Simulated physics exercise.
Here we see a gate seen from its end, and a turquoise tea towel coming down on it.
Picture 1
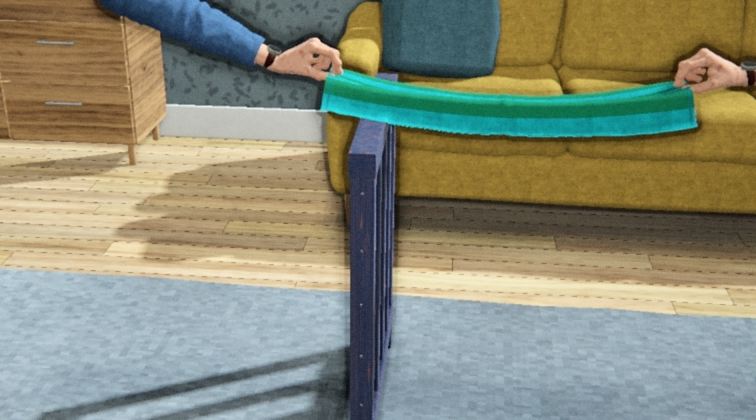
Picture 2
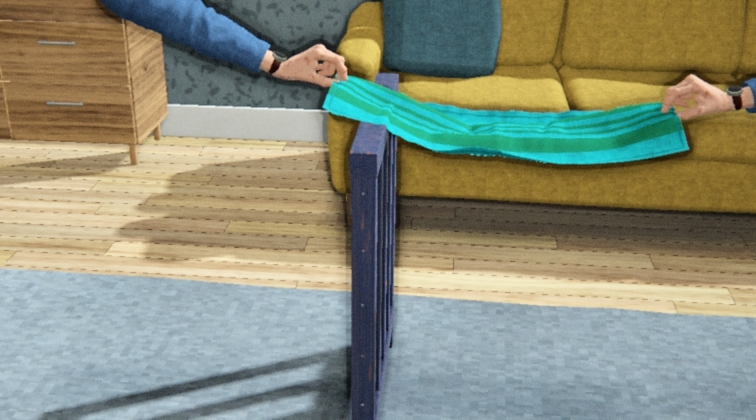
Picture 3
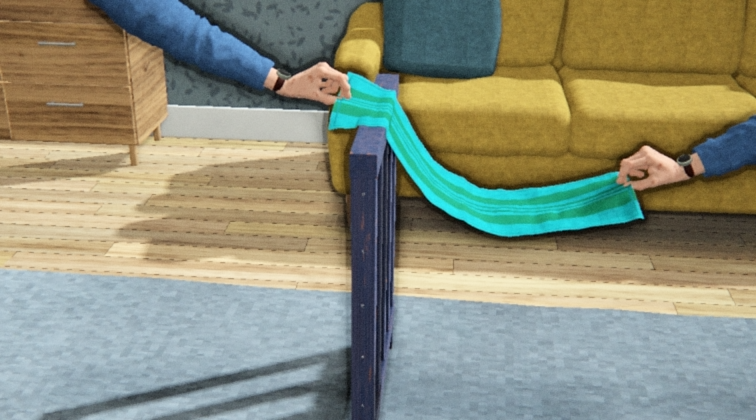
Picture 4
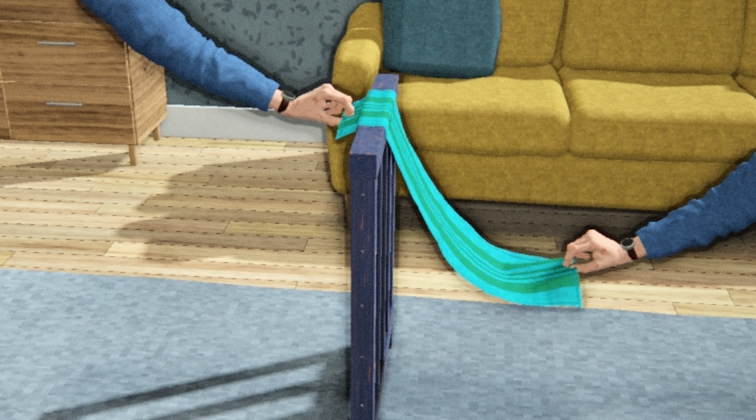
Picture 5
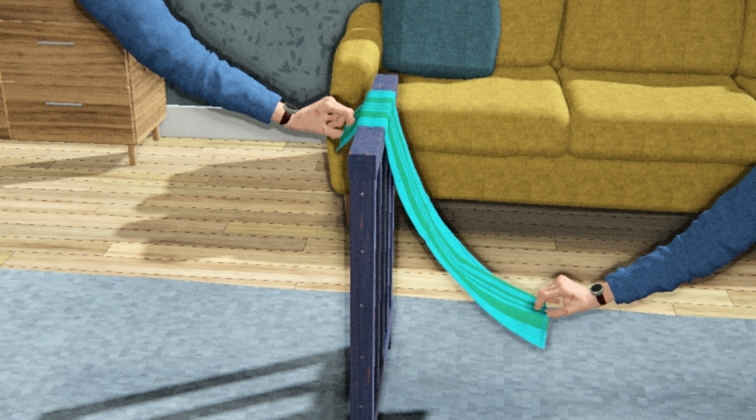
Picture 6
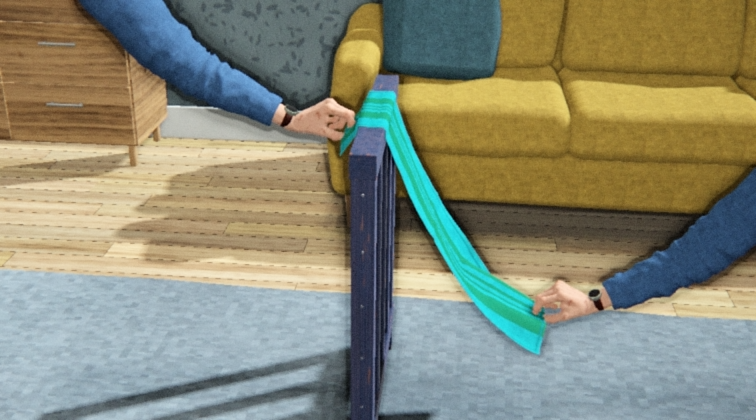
In a living room, two hands lower a striped turquoise towel across a gate's top.
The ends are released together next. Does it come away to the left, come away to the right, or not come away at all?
Gone to the right.
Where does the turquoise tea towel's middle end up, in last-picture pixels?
Roughly (425, 404).
Then, 0.40 s past the final frame, tea towel clear of the top and falling near (429, 312).
Then, 0.68 s past the final frame, tea towel in a heap on the floor near (424, 402).
When it is over, tea towel in a heap on the floor near (425, 403). The turquoise tea towel goes down on the right side.
